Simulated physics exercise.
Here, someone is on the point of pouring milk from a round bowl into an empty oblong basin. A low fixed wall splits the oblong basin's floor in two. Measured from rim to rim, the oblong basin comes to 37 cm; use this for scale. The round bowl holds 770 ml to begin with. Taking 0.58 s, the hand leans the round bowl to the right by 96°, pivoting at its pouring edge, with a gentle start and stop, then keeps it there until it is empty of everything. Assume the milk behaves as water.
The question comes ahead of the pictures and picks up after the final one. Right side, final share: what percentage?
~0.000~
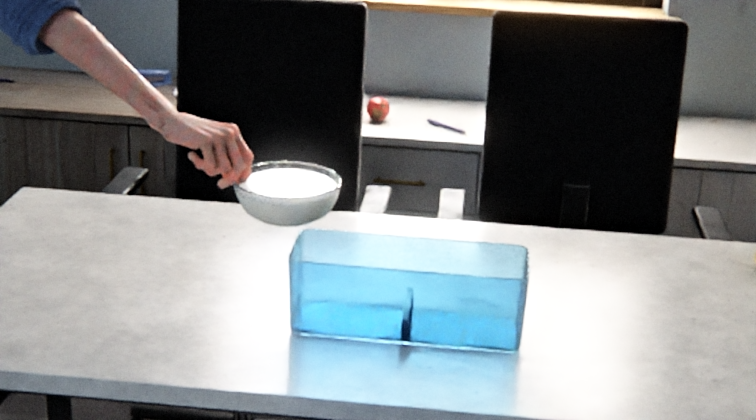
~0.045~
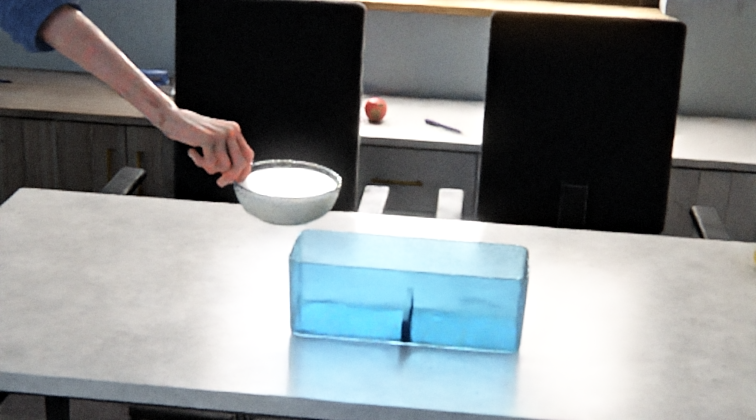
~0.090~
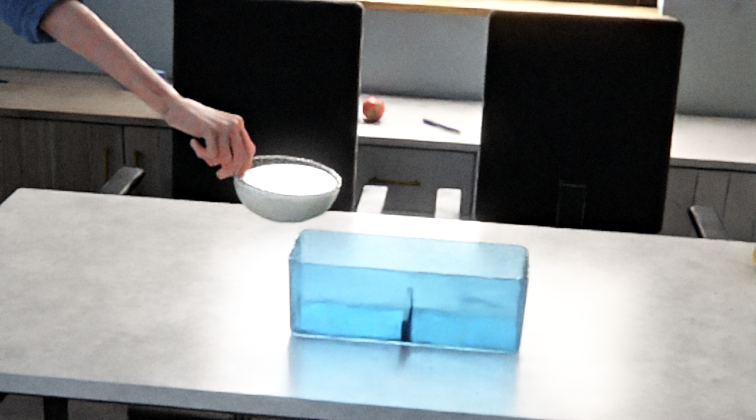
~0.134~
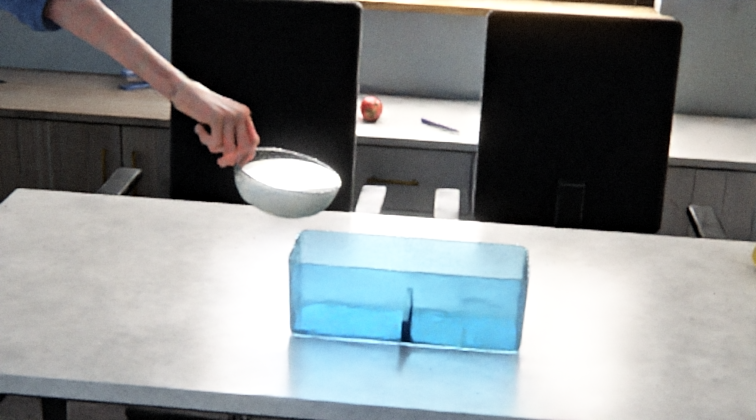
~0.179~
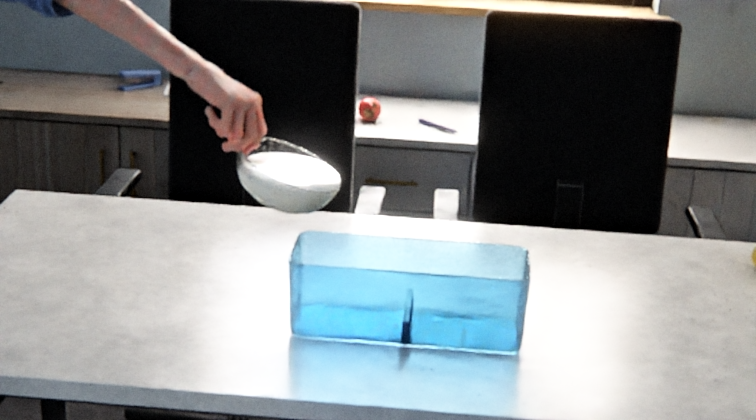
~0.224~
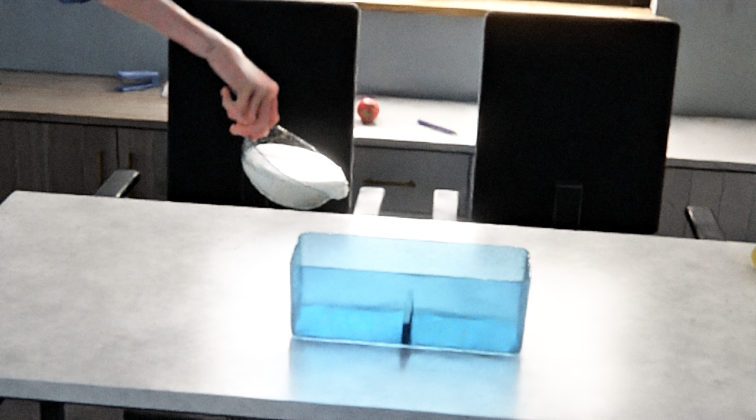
59 per cent.
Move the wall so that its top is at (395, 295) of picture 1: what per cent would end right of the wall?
Roughly 75 %.
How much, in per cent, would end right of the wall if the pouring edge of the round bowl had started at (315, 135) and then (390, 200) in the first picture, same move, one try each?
Respectively 45 and 70 %.
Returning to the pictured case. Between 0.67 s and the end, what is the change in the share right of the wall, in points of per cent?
The right part loses close to 10 per cent.
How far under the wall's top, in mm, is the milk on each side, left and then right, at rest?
The left side gives some 26 mm, the right side some 18 mm.
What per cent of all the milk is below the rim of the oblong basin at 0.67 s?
I'd put it at roughly 92 per cent.
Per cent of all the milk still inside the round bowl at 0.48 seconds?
Close to 18 in a hundred.
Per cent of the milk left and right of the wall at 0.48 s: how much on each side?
Near 16 on the left, 0 on the right.
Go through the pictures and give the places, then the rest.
In the first picture, it leans 0°; its right rim is at (340, 184); the milk meets the walls at (238, 180) and (338, 188); the oblong basin's rim runs from (295, 245) to (529, 264); the wall's top is at (408, 303).
In the second picture, it leans 1°; its right rim is at (340, 185); the milk meets the walls at (238, 180) and (338, 187).
In the third picture, it leans 6°; its right rim is at (339, 185); the milk meets the walls at (238, 175) and (338, 185).
In the fourth picture, it leans 12°; its right rim is at (339, 186); the milk meets the walls at (239, 169) and (339, 181).
In the fifth picture, it leans 21°; its right rim is at (339, 187); the milk meets the walls at (241, 160) and (338, 180); 3 per cent is over the edge.
In the sixth picture, it leans 31°; its right rim is at (339, 188); the milk meets the walls at (246, 151) and (332, 176); 7 per cent is over the edge.
Then, 0.48 s in, the tilt is 89° and 19 per cent is still to pour, 17 is left of the wall and 0 right of it.
Then, 0.67 s in, the tilt is 96° and 0 per cent is still to pour, 23 is left of the wall and 70 right of it.
Then, 0.87 s in, the tilt is 96° and 0 per cent is still to pour, 28 is left of the wall and 54 right of it.
Then, 1.08 s in, the tilt is 96° and 0 per cent is still to pour, 35 is left of the wall and 59 right of it.
Finally, 35 per cent lies left of the wall, 59 right of it and 6 outside.
